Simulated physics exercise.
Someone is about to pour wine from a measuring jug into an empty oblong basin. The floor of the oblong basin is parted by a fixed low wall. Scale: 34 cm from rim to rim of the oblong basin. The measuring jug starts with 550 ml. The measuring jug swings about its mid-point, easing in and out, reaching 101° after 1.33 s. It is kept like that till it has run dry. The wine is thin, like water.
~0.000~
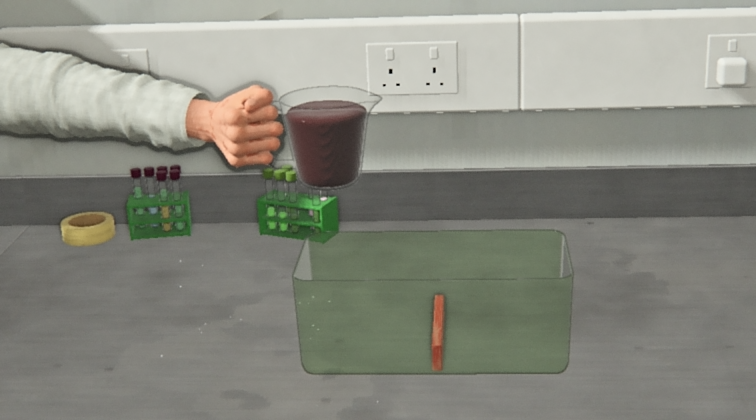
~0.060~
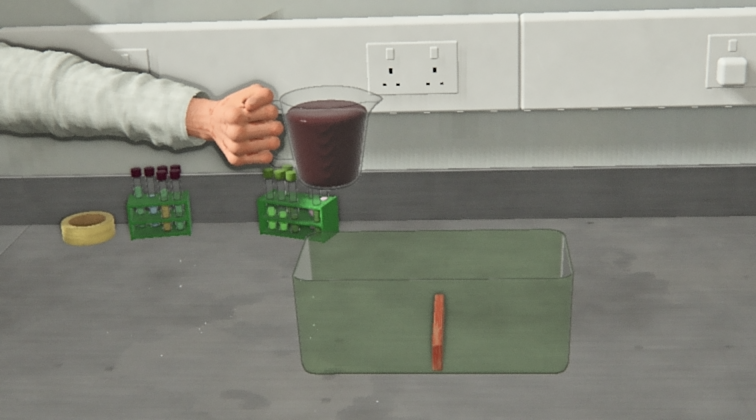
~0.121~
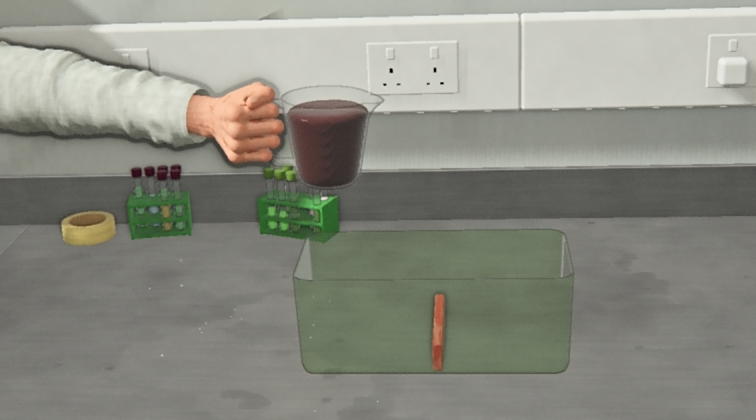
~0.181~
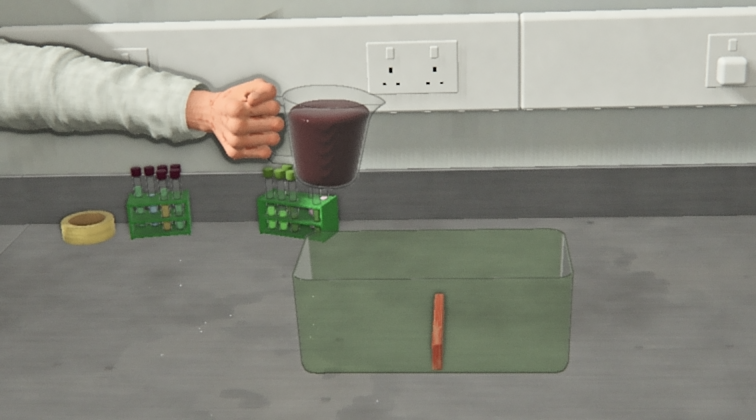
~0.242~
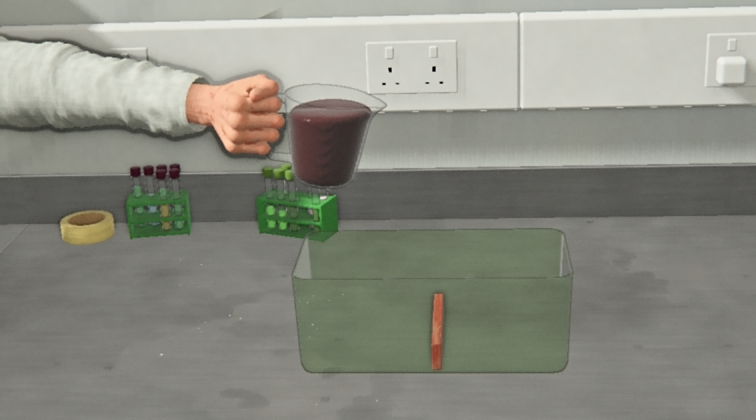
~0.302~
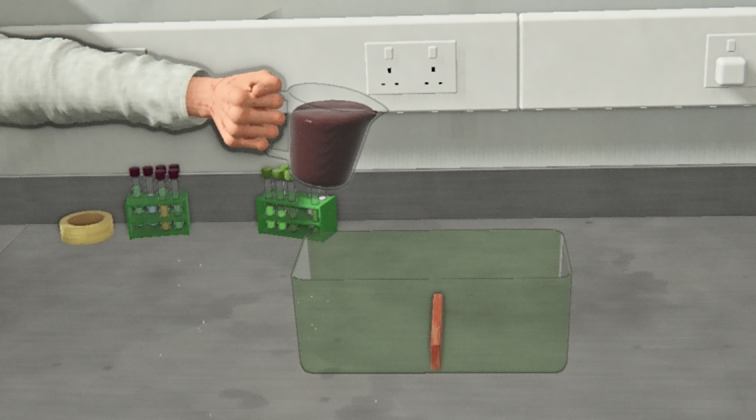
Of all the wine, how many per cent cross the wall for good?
About 73 per cent.
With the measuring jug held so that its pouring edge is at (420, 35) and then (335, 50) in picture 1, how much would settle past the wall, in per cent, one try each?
First 90, then 15 per cent.
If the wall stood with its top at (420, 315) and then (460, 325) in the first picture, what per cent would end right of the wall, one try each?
First 90, then 35 per cent.
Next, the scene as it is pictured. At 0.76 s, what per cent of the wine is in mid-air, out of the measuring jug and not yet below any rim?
About 20 per cent.
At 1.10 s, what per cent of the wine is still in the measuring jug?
About 18 per cent.
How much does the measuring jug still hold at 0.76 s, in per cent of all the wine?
Near 72 in a hundred.
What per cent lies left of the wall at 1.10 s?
Near 7 in a hundred.
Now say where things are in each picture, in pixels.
The first frame shows tilt 0°; pouring edge (382, 98); surface from (286, 110) to (368, 108); the oblong basin's rim runs from (300, 257) to (568, 254); the wall's top is at (438, 320).
The second frame shows tilt 1°; pouring edge (383, 98); surface from (286, 110) to (369, 109).
The third frame shows tilt 2°; pouring edge (384, 99); surface from (287, 109) to (370, 109).
The fourth frame shows tilt 5°; pouring edge (386, 101); surface from (289, 109) to (371, 109).
The fifth frame shows tilt 8°; pouring edge (387, 105); surface from (290, 109) to (373, 109).
The sixth frame shows tilt 12°; pouring edge (389, 110); surface from (290, 110) to (378, 110).
By 0.76 s the tilt is 62° and 72 per cent is still to pour, 1 is left of the wall and 7 right of it.
By 1.10 s the tilt is 94° and 19 per cent is still to pour, 7 is left of the wall and 57 right of it.
By 1.45 s the tilt is 101° and 1 per cent is still to pour, 25 is left of the wall and 72 right of it.
By 1.83 s the tilt is 101° and 0 per cent is still to pour, 26 is left of the wall and 73 right of it.
At rest 26 per cent lies left of the wall, 73 right of it and 1 outside.
